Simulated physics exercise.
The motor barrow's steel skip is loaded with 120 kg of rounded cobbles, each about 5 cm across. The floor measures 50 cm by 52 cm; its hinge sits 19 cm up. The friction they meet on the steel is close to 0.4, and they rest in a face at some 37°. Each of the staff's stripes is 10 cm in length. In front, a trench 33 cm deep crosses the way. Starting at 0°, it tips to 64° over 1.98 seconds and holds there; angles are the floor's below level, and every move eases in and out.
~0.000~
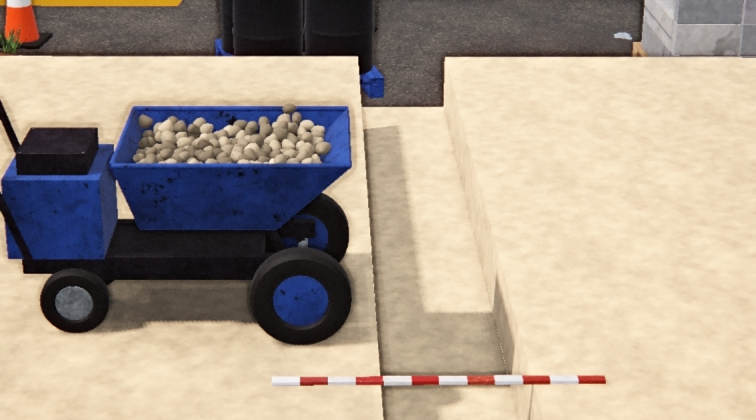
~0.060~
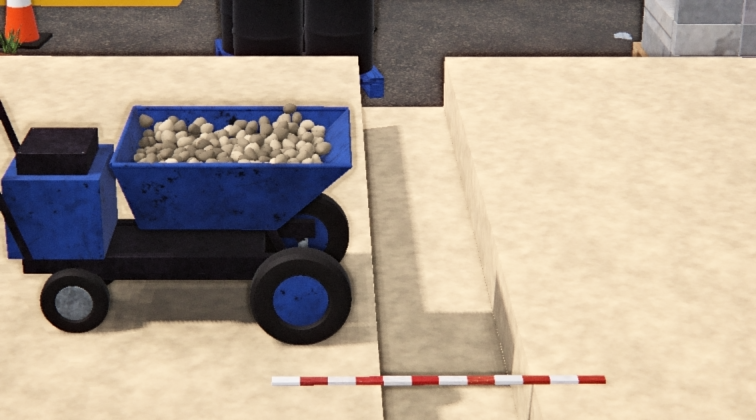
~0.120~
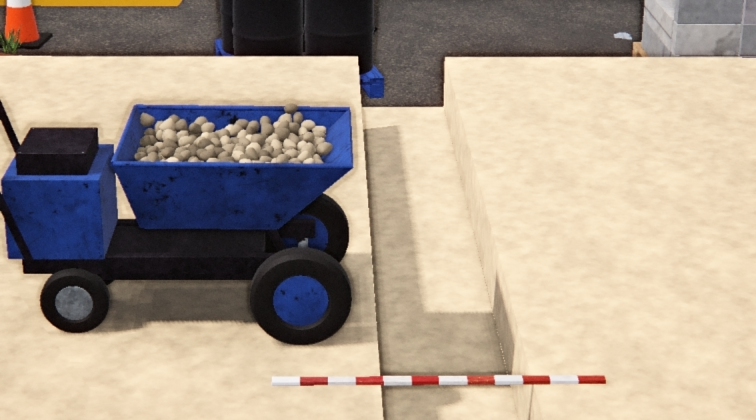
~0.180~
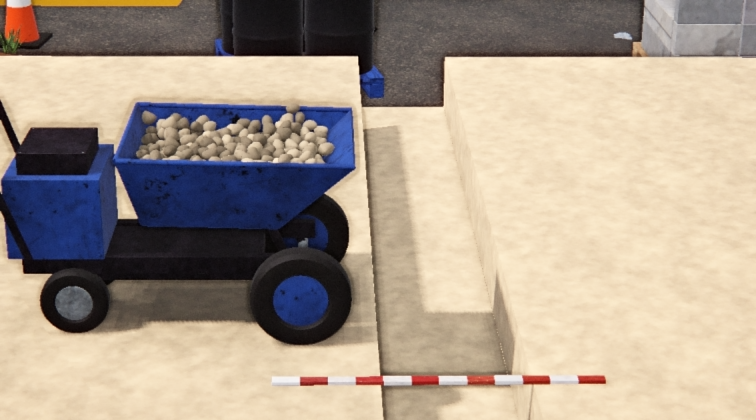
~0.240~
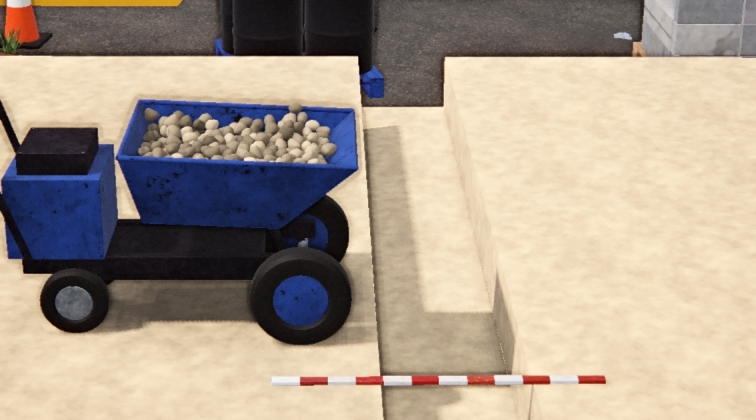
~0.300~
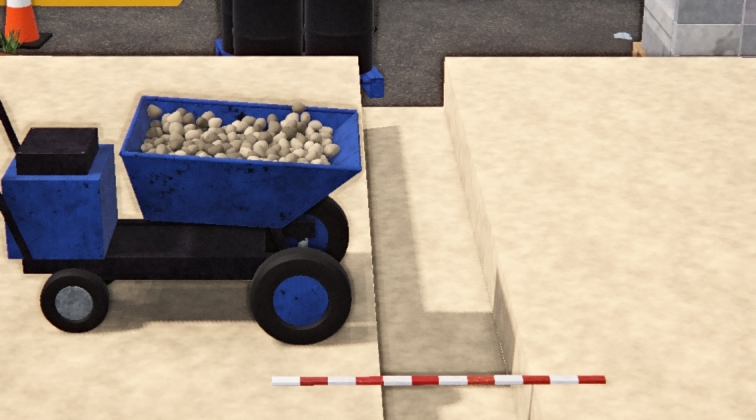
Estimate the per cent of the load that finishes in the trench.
Roughly 86 percent.
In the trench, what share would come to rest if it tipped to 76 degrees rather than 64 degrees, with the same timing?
Close to 85 per cent then.
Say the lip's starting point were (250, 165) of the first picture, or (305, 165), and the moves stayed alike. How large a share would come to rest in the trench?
First spot about 100, second spot about 100 per cent.
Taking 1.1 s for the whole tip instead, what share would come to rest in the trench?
Something close to 75 per cent.
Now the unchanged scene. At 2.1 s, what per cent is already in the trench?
Close to 45 per cent has got there by then.
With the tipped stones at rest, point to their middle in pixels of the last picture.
(479, 363).
After 1.5 s the floor is at 54°; 100 % in the skip; the foremost stones are at (448, 227).
After 2.1 s the floor is at 64°; 49 % in the skip, 43 % in the trench, 8 % past the trench; the foremost stones are at (569, 301).
After 2.4 s the floor is at 64°; 21 % in the skip, 64 % in the trench, 14 % past the trench; the foremost stones are at (640, 306).
After 4.4 s the floor is at 64°; 0 % in the skip, 86 % in the trench, 14 % past the trench; the foremost stones are at (668, 312).
